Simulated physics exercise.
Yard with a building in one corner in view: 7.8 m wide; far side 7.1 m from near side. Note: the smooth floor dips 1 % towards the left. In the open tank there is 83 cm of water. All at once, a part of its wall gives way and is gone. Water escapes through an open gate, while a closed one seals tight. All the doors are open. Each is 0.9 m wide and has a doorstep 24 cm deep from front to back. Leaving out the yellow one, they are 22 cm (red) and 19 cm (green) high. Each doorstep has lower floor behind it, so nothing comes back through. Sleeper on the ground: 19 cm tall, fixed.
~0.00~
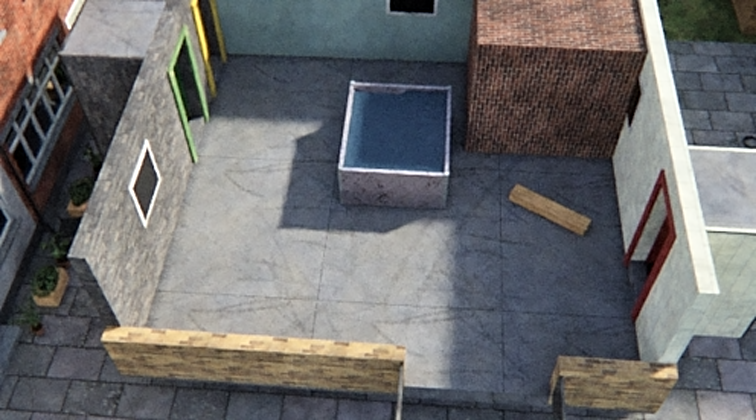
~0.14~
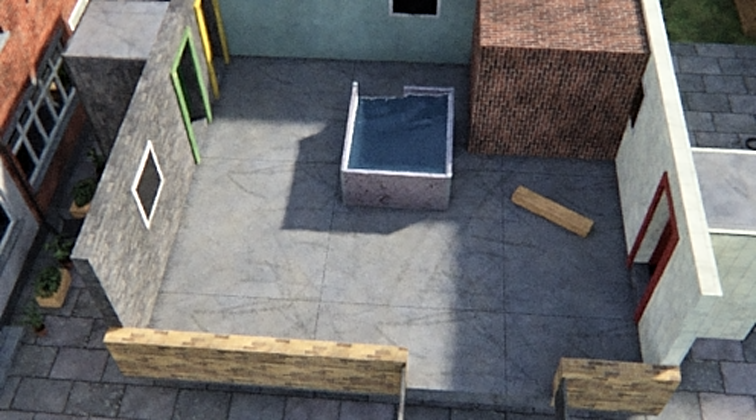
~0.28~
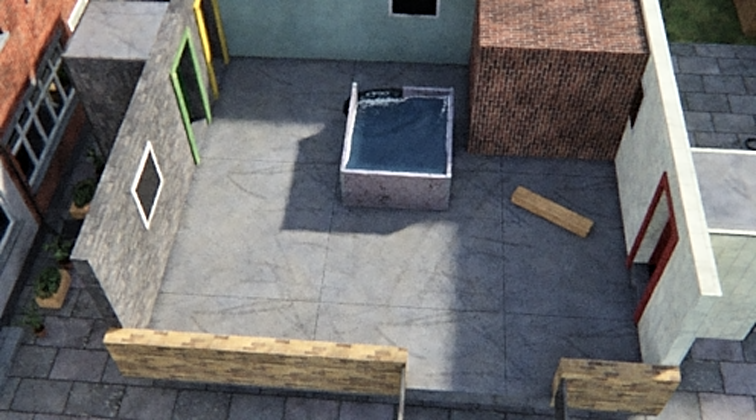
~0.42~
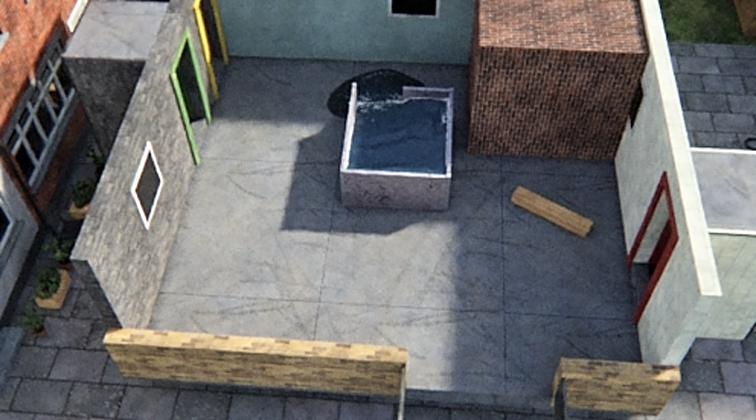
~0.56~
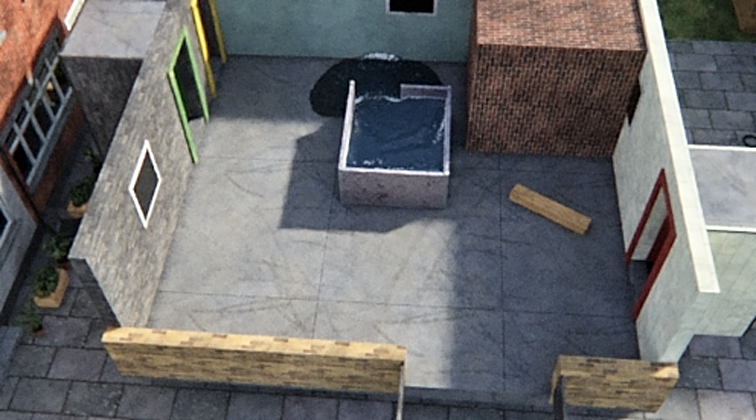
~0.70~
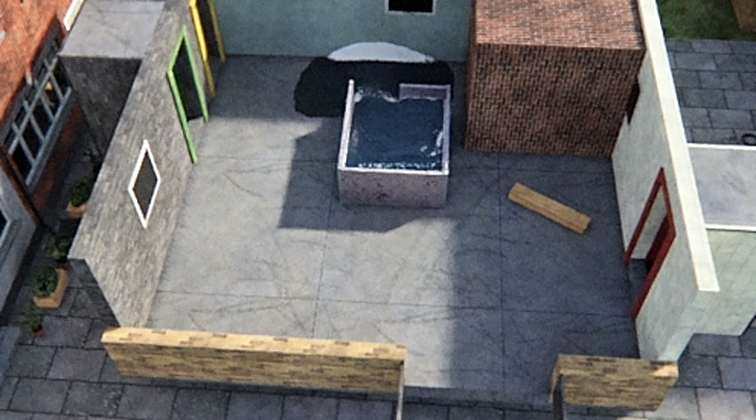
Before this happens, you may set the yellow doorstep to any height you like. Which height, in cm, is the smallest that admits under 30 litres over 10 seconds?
The smallest is close to 29 cm.
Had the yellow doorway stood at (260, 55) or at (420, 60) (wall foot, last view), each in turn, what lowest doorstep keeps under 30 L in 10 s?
First place around 21 cm, second around 30 cm.
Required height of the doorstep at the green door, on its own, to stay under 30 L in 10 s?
About 6.5 cm at green.
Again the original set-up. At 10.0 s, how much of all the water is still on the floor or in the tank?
Around 88 percent is still there.
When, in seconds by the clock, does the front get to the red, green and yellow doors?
It gets to red at 8.0 s, to green at 2.2 s, and to yellow at 1.6 s.
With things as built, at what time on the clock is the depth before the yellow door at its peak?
The level tops out around 2.2 s.
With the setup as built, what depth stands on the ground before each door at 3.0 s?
Red door 0 cm, green door 9 cm, yellow door 33 cm.
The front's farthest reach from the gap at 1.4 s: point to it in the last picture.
Roughly at (225, 55) in the last view.
After 1.4 s water covers 15 % of the floor, deepest (50 cm) near (378, 61); it has not reached the yellow door.
After 3.0 s water covers 30 % of the floor, deepest (34 cm) near (233, 56); 33 cm at the yellow door, 88 litres in over its 19 cm doorstep.
After 10.0 s water covers 85 % of the floor, deepest (14 cm) near (220, 73); 14 cm at the yellow door, 180 litres in over its 19 cm doorstep.
At the yellow door as built, the water arrived by 1.6 s and peaked near 36 cm at 2.2 s.
With a doorstep of 26.5 cm, 53 litres would have come in within the 10 s; with 36.5 cm, 5 litres. So under 30 litres takes about 29 cm.
